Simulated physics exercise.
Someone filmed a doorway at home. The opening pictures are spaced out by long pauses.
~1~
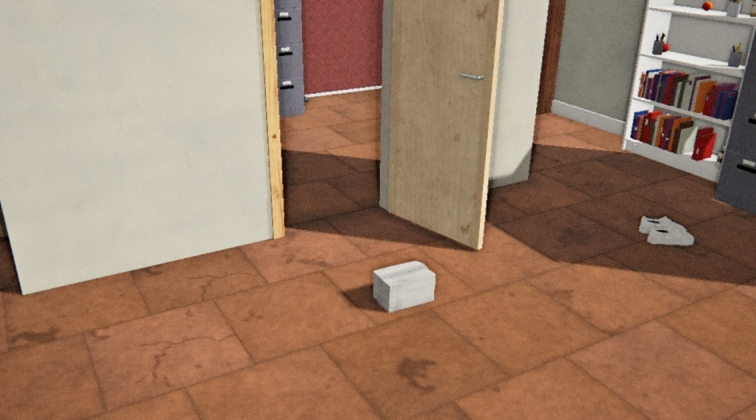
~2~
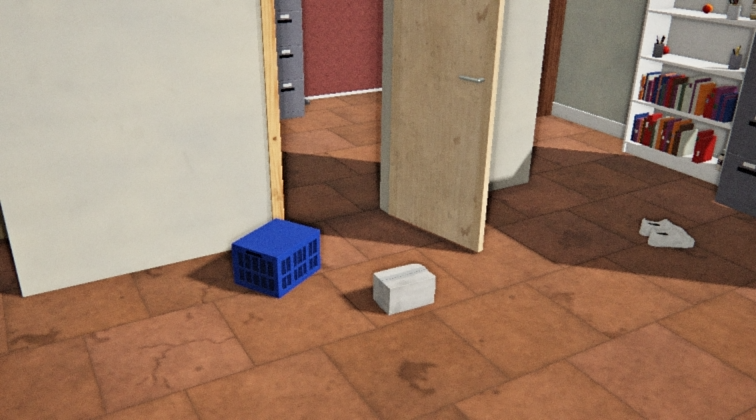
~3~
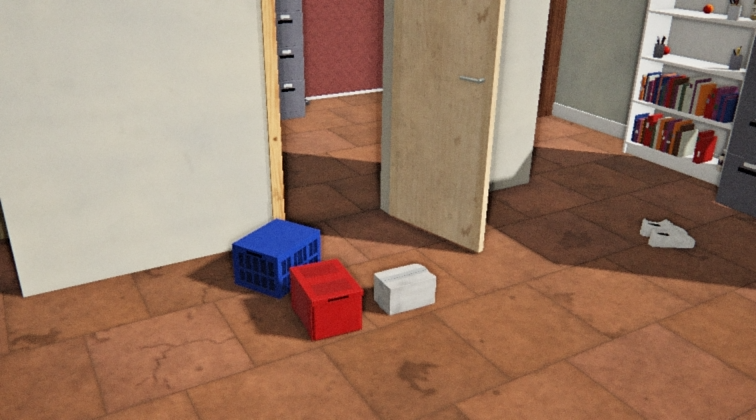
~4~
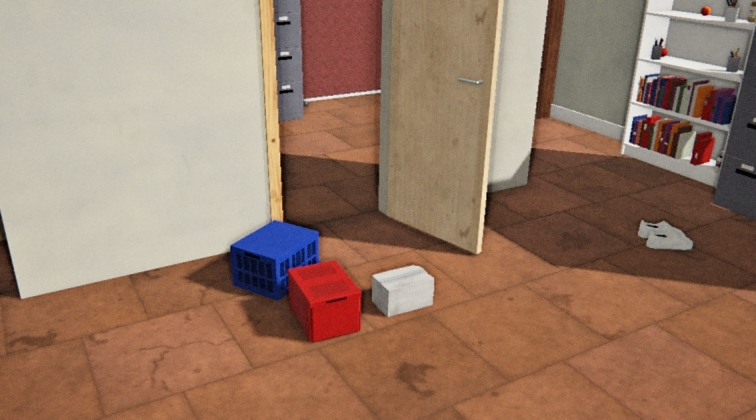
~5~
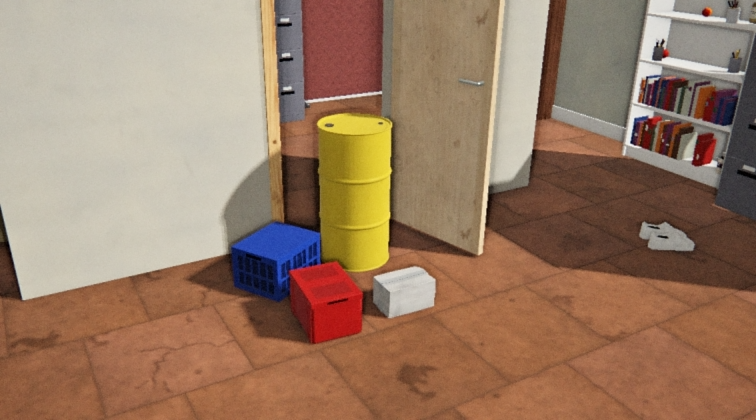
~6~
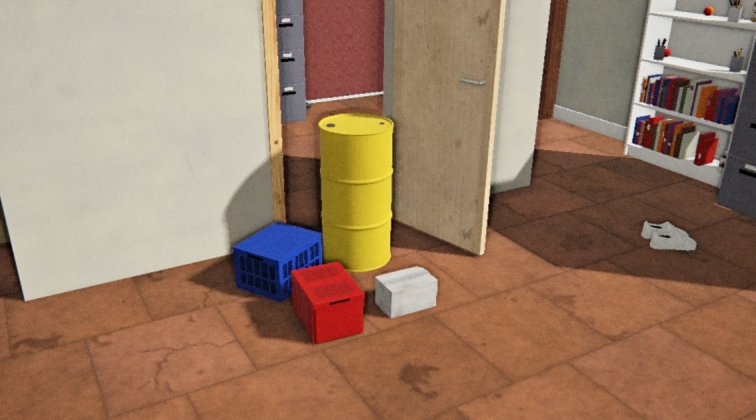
A blue crate, a red tote, then a yellow drum appear by the still, open door.
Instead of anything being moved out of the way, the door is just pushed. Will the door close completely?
I'd say the door gets stuck partway this time.
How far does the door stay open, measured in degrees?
Close to 60 degrees, I'd say.
Then, 0.60 s later than the last frame, open by 95°.
Then, 1.00 s later than the last frame, open by 82°.
Then, 1.40 s later than the last frame, open by 67°.
When it is over, open by 60°; all 4 as before. End places, in pixels of the last picture, yellow drum near (356, 192).
